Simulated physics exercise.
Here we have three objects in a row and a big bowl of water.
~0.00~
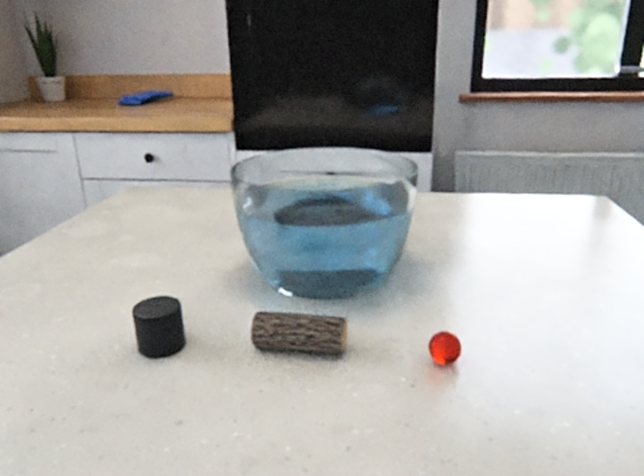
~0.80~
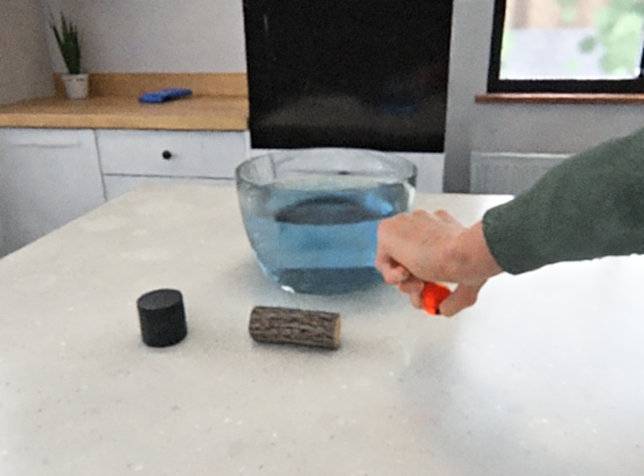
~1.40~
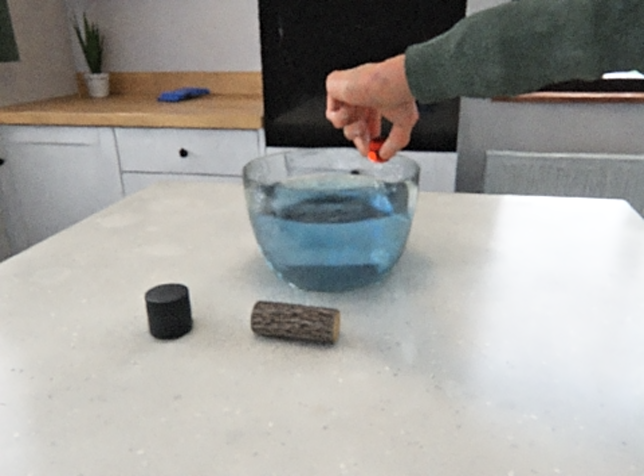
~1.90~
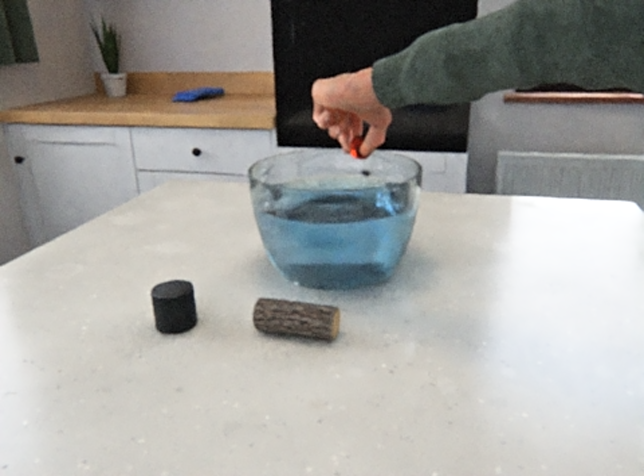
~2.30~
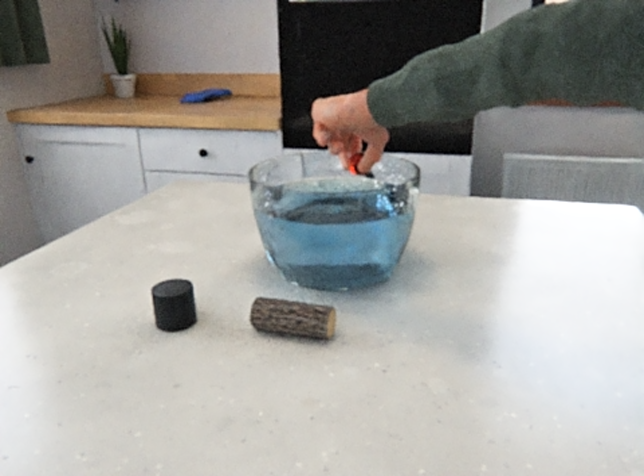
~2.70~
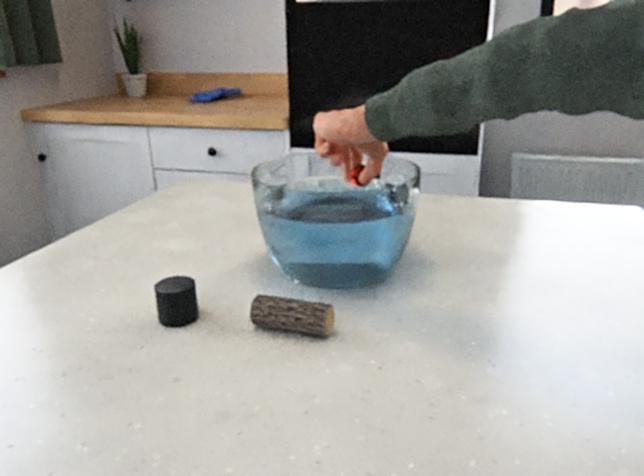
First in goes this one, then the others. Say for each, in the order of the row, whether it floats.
Under; afloat; under.
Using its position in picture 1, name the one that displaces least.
I say the right object.
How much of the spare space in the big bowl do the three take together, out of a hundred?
10 %.
By 4.0 s, the glass marble sinks.
By 8.0 s, the piece of branch rides on the surface.
By 12.0 s, the iron weight sinks; afloat, piece of branch.
